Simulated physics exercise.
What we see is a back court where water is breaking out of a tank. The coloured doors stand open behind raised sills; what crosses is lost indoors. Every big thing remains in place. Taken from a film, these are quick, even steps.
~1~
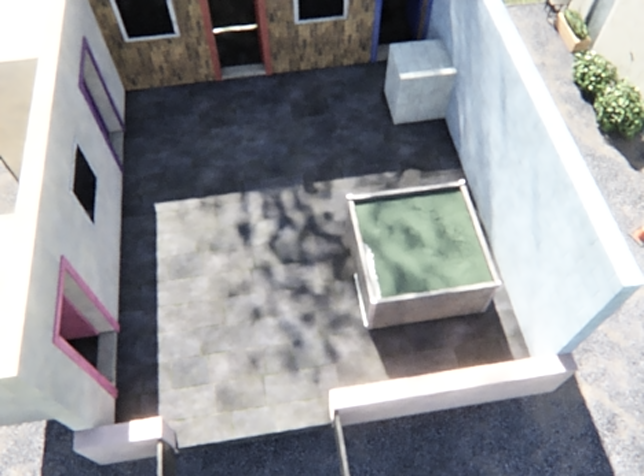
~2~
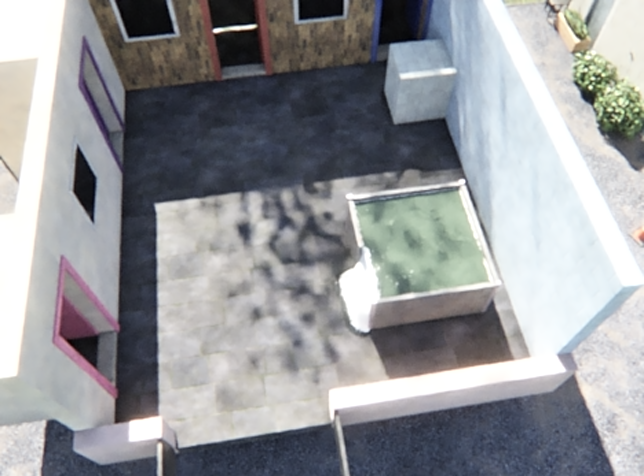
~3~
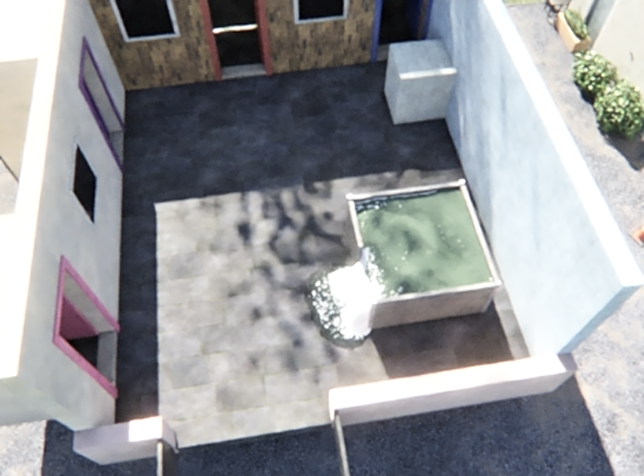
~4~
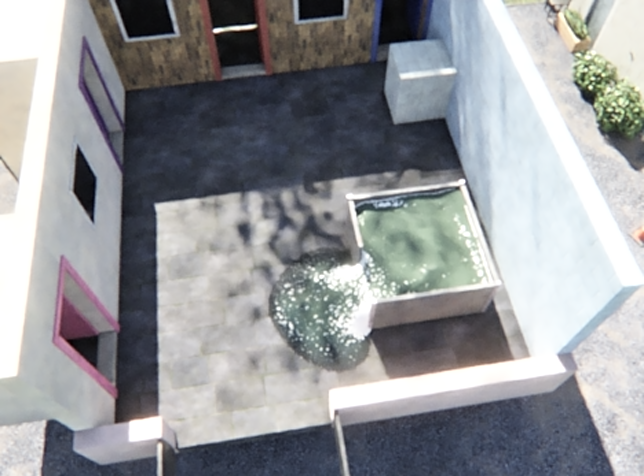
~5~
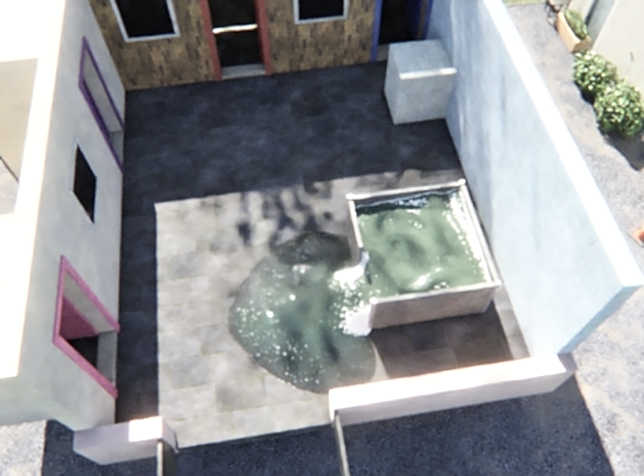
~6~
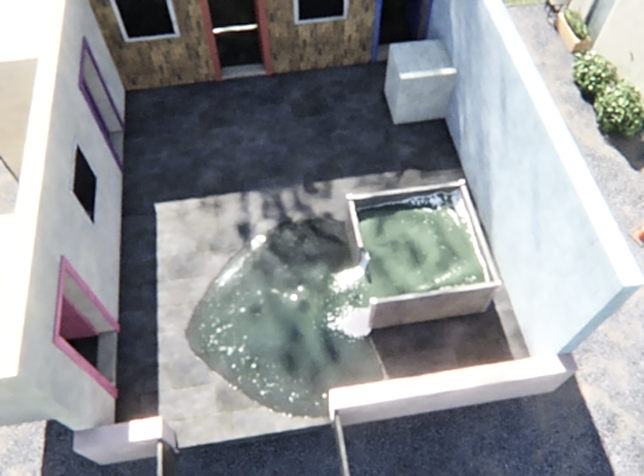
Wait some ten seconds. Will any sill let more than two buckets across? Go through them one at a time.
My prediction: The pink door is going to let through more than allowed. The blue door is going to let through no more than allowed. The red door is going to let through no more than allowed. The purple door is going to let through no more than allowed.
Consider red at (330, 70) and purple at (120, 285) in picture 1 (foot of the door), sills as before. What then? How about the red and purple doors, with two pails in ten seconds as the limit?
Looking at it, red fails to reach the limit, and purple tops the limit.
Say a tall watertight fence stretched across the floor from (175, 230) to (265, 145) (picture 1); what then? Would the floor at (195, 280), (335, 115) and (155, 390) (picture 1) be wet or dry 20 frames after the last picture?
Results in order: Swamped / bone-dry / swamped.
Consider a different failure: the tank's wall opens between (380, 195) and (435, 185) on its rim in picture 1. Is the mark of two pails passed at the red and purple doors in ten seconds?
The red door exceeds the limit and the purple door exceeds the limit.
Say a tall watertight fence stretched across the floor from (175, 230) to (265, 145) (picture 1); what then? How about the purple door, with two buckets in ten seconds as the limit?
Note: Purple stays within.
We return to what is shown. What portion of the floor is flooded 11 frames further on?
Some 40 per cent.
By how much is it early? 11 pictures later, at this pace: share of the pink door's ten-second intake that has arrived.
It comes to around 45 percent of the ten-second total.
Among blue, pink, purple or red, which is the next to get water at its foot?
I'd say it's the pink one.
A moment on, water covers 35 % of the floor; the pink door under two buckets in, the blue door not reached, the red door not reached, the purple door not reached.
Next, water covers 40 % of the floor; the pink door over two buckets in, the blue door not reached, the red door not reached, the purple door not reached.
Then, water covers 45 % of the floor; the pink door far over two buckets in, the blue door not reached, the red door not reached, the purple door wet at the sill, nothing in.
Later, water covers 55 % of the floor; the pink door far over two buckets in, the blue door not reached, the red door wet at the sill, nothing in, the purple door wet at the sill, nothing in.
In the end, water covers 80 % of the floor; the pink door far over two buckets in, the blue door wet at the sill, nothing in, the red door wet at the sill, nothing in, the purple door under two buckets in.
